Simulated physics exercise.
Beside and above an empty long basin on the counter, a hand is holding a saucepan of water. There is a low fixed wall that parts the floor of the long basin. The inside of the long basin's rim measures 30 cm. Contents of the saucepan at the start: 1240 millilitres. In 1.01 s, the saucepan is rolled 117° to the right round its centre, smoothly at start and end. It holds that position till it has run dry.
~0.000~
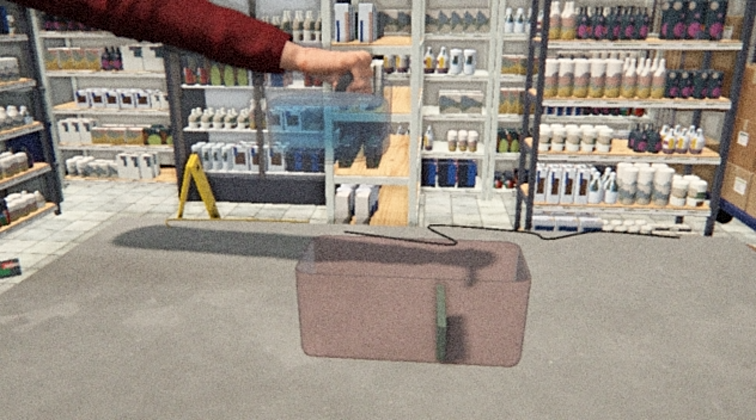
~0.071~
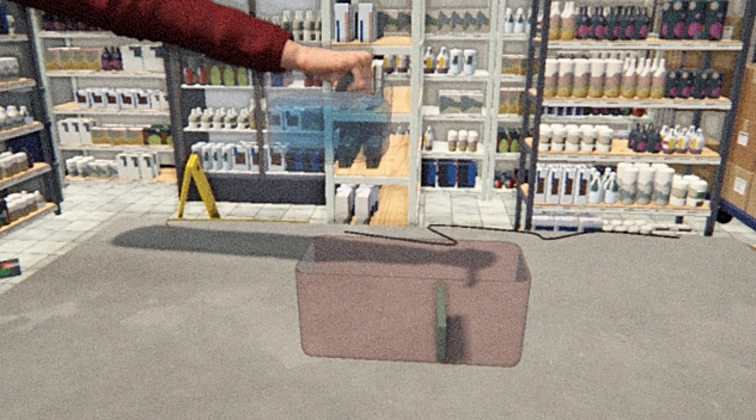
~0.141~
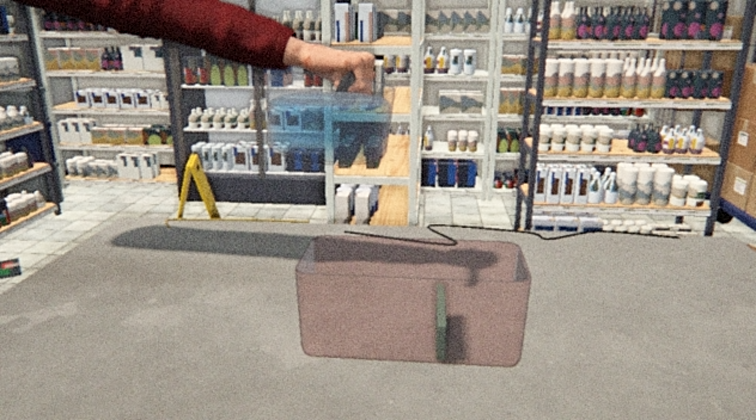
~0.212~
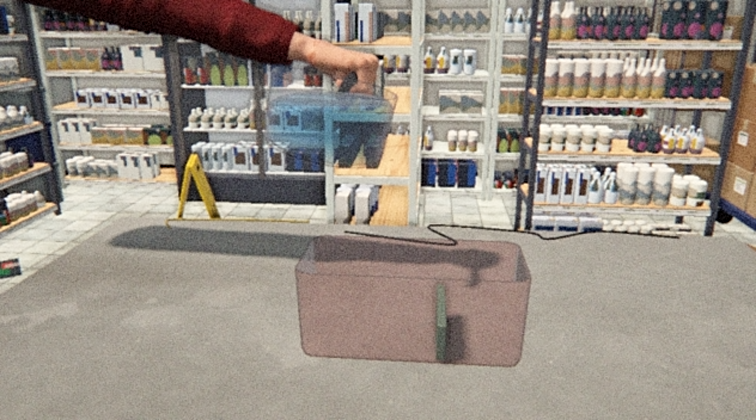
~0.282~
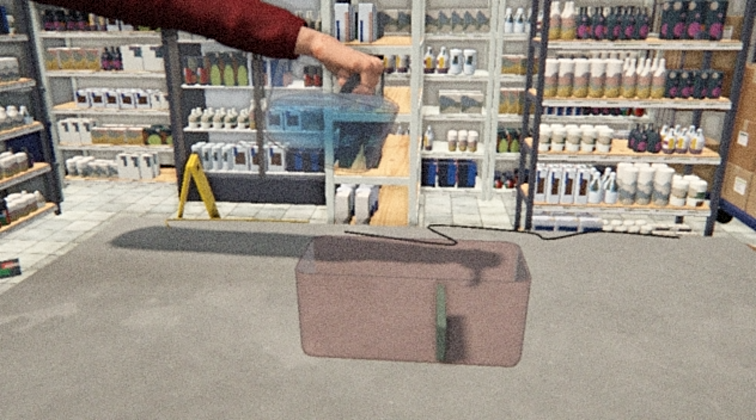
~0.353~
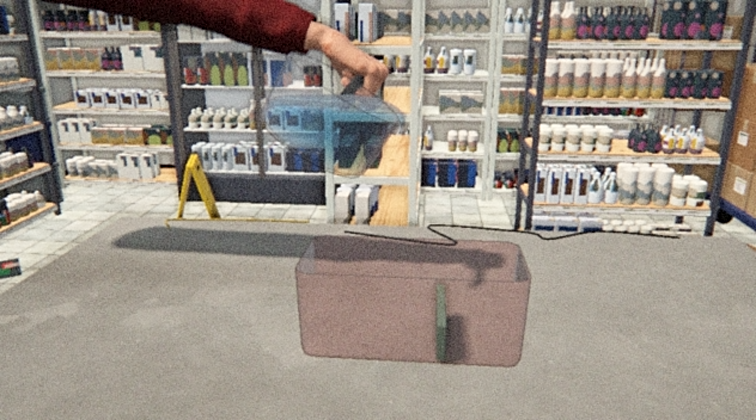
In a shop lined with shelves of bottles, a hand in a dark red sleeve held a see-through bluish pan above an empty pinkish basin on the counter and gradually tilted it to the right.
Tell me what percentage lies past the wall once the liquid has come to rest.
Some 37 per cent.
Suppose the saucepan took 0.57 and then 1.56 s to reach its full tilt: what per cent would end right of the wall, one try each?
The first try gives around 25 percent, the second around 50 percent.
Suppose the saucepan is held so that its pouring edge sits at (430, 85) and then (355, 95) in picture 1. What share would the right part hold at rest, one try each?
Respectively 55 and 15 %.
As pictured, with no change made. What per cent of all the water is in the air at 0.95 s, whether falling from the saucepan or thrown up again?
About 18 percent.
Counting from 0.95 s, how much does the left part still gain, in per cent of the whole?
Some 18 per cent.
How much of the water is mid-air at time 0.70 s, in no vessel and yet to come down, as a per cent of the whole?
Near 42 per cent at that moment.
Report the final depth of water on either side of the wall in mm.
The left side settles near 30 mm and the right side near 36 mm.
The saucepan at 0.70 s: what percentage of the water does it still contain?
Near 30 in a hundred.
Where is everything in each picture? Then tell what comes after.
In the first picture, it leans 0°; its right rim is at (391, 85); the water meets the walls at (271, 99) and (389, 101); the long basin's rim runs from (304, 254) to (525, 262); the wall's top is at (441, 305).
In the second picture, it leans 1°; its right rim is at (392, 86); the water meets the walls at (272, 99) and (390, 101).
In the third picture, it leans 6°; its right rim is at (394, 91); the water meets the walls at (273, 97) and (391, 102).
In the fourth picture, it leans 12°; its right rim is at (397, 99); the water meets the walls at (273, 99) and (393, 103).
In the fifth picture, it leans 21°; its right rim is at (398, 110); the water meets the walls at (273, 100) and (398, 105).
In the sixth picture, it leans 32°; its right rim is at (398, 123); the water meets the walls at (270, 99) and (394, 113); 2 per cent is over the edge.
By 0.70 s the tilt is 92° and 31 per cent is still to pour, 4 is left of the wall and 23 right of it.
By 0.95 s the tilt is 116° and 4 per cent is still to pour, 42 is left of the wall and 35 right of it.
By 1.22 s the tilt is 117° and 0 per cent is still to pour, 59 is left of the wall and 38 right of it.
By 1.51 s the tilt is 117° and 0 per cent is still to pour, 60 is left of the wall and 37 right of it.
At rest 60 per cent lies left of the wall, 37 right of it and 2 outside.
